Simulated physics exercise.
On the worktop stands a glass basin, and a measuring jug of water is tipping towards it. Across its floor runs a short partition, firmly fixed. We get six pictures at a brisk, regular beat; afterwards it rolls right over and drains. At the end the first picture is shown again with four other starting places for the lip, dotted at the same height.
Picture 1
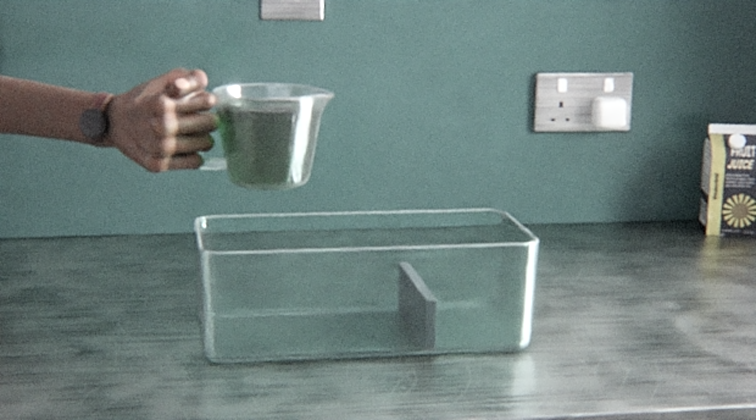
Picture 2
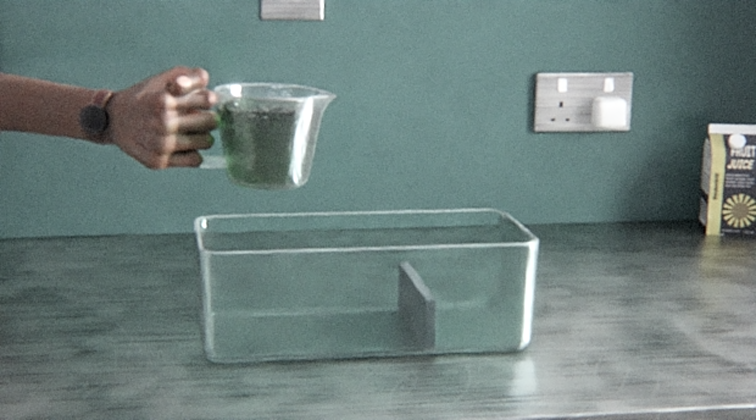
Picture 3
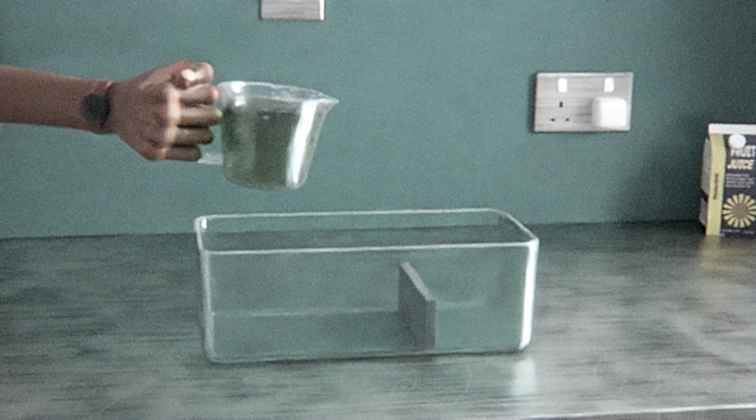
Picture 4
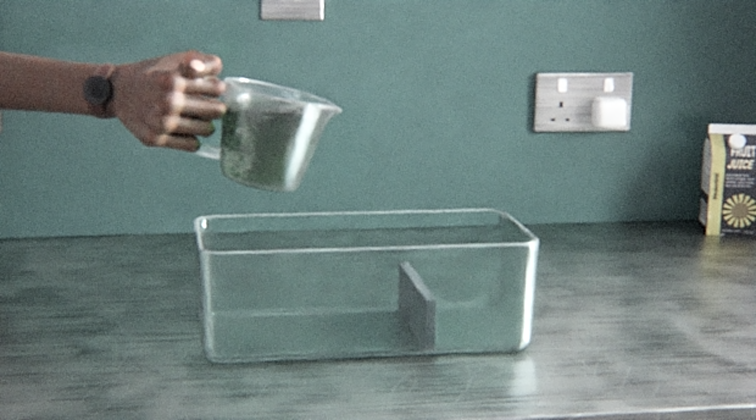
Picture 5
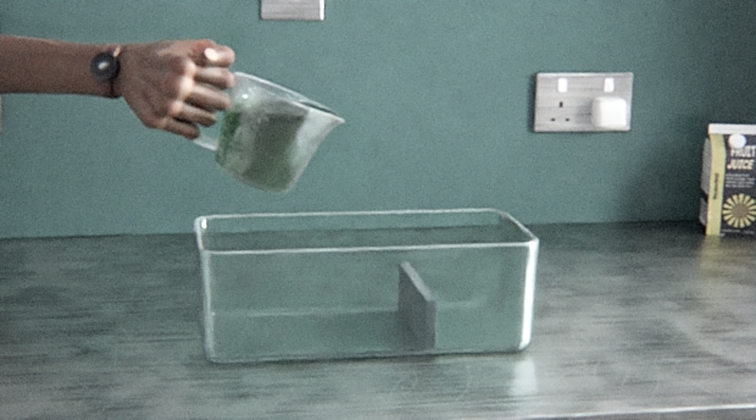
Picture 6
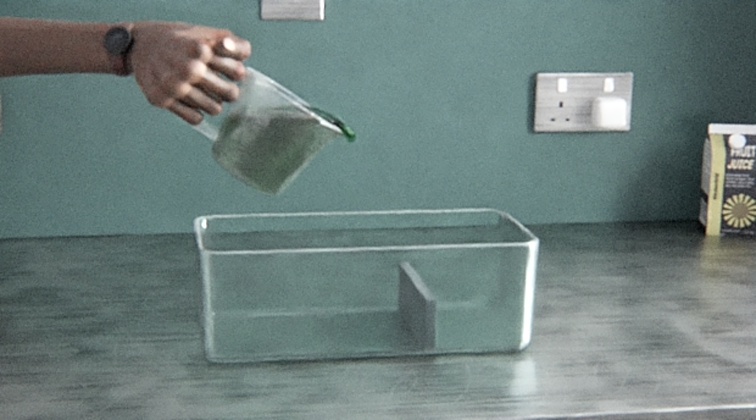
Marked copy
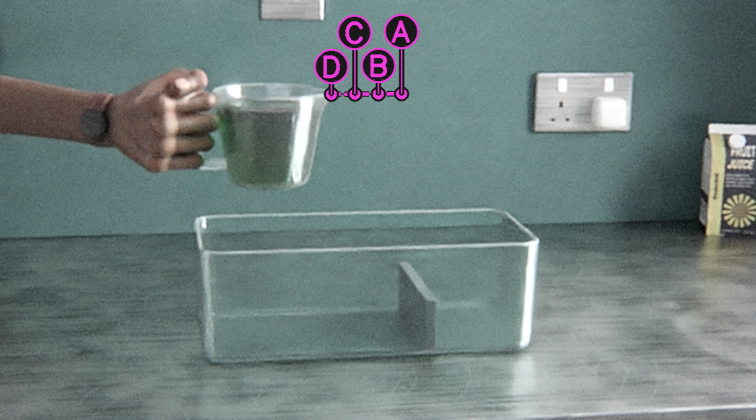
A kitchen worktop with a grey, streaked surface is seen from the front and slightly above, against a dark green wall. A clear rectangular glass basin with a short grey partition inside stands below a hand wearing a dark watch and holding a glass jug of greenish liquid, with sockets and a juice carton to the right. The hand tilts the jug rightward until liquid slips over its lip, while the camera stays still.
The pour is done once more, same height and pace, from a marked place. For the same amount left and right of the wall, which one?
Go for B.
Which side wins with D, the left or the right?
The left one.
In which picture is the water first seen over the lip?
Picture 6.
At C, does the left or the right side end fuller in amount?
More ends on the left.
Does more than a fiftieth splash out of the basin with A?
No.
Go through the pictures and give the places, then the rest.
Upright, lip at (332, 94); basin from (204, 361) to (529, 347); top of the wall at (417, 280); nothing has left yet.
Upright, lip at (333, 96); nothing has left yet.
Tipped about 6°, lip at (336, 101); nothing has left yet.
Tipped about 13°, lip at (340, 109); nothing has left yet.
Tipped about 22°, lip at (343, 120); nothing has left yet.
Tipped about 33°, lip at (344, 135); water is over the lip, down to (349, 138).
On the marked copy, A at (401, 93); B at (378, 93); C at (354, 94); D at (331, 94).
Choosing A, about 22 % ends left of the wall and 78 % right of it.
Choosing B, about 51 % ends left of the wall and 48 % right of it.
Choosing C, about 85 % ends left of the wall and 14 % right of it.
Choosing D, about 94 % ends left of the wall and 4 % right of it.
